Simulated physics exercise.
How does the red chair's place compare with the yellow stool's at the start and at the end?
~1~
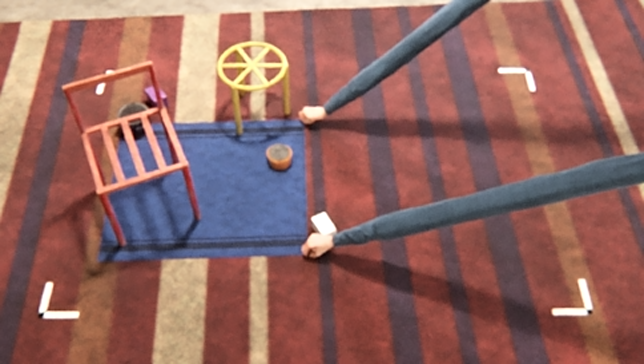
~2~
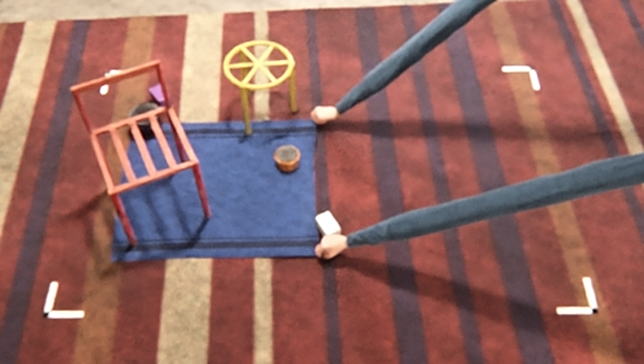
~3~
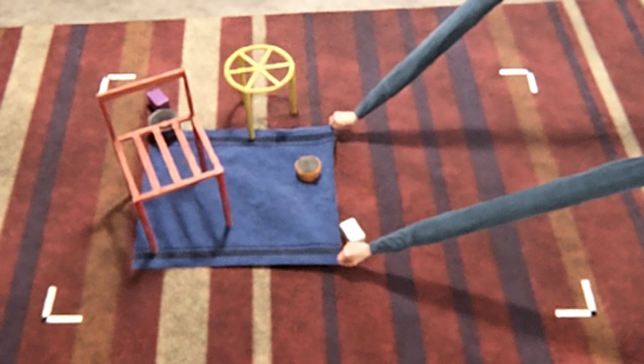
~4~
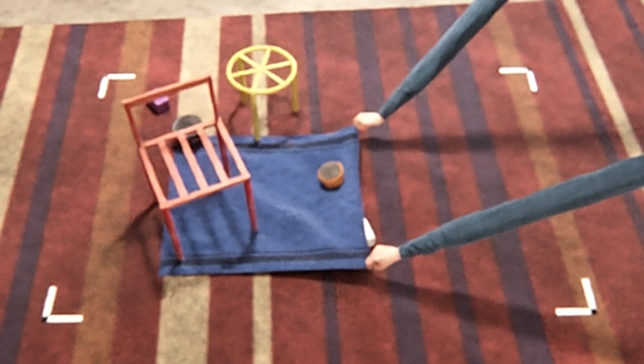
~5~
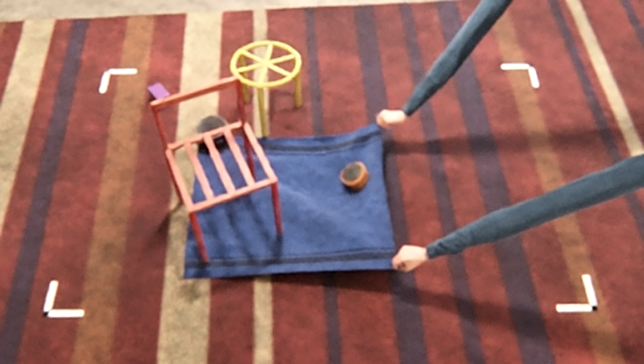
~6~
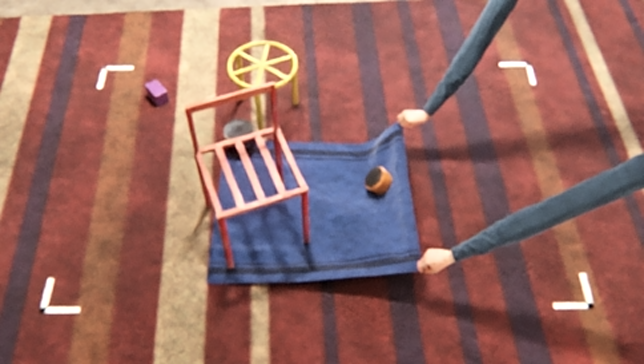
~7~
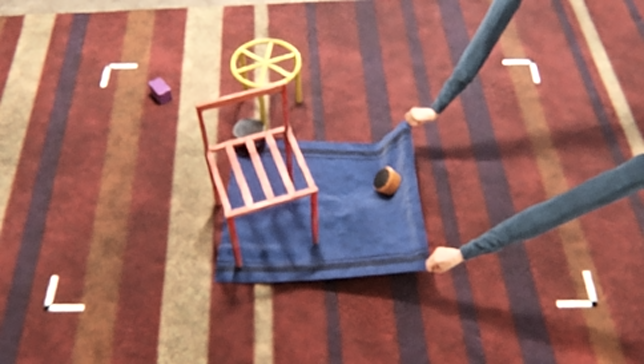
At the start the red chair stands well to the left of the yellow stool. By the end it has moved right and stands just in front of the stool, partly overlapping it in view.
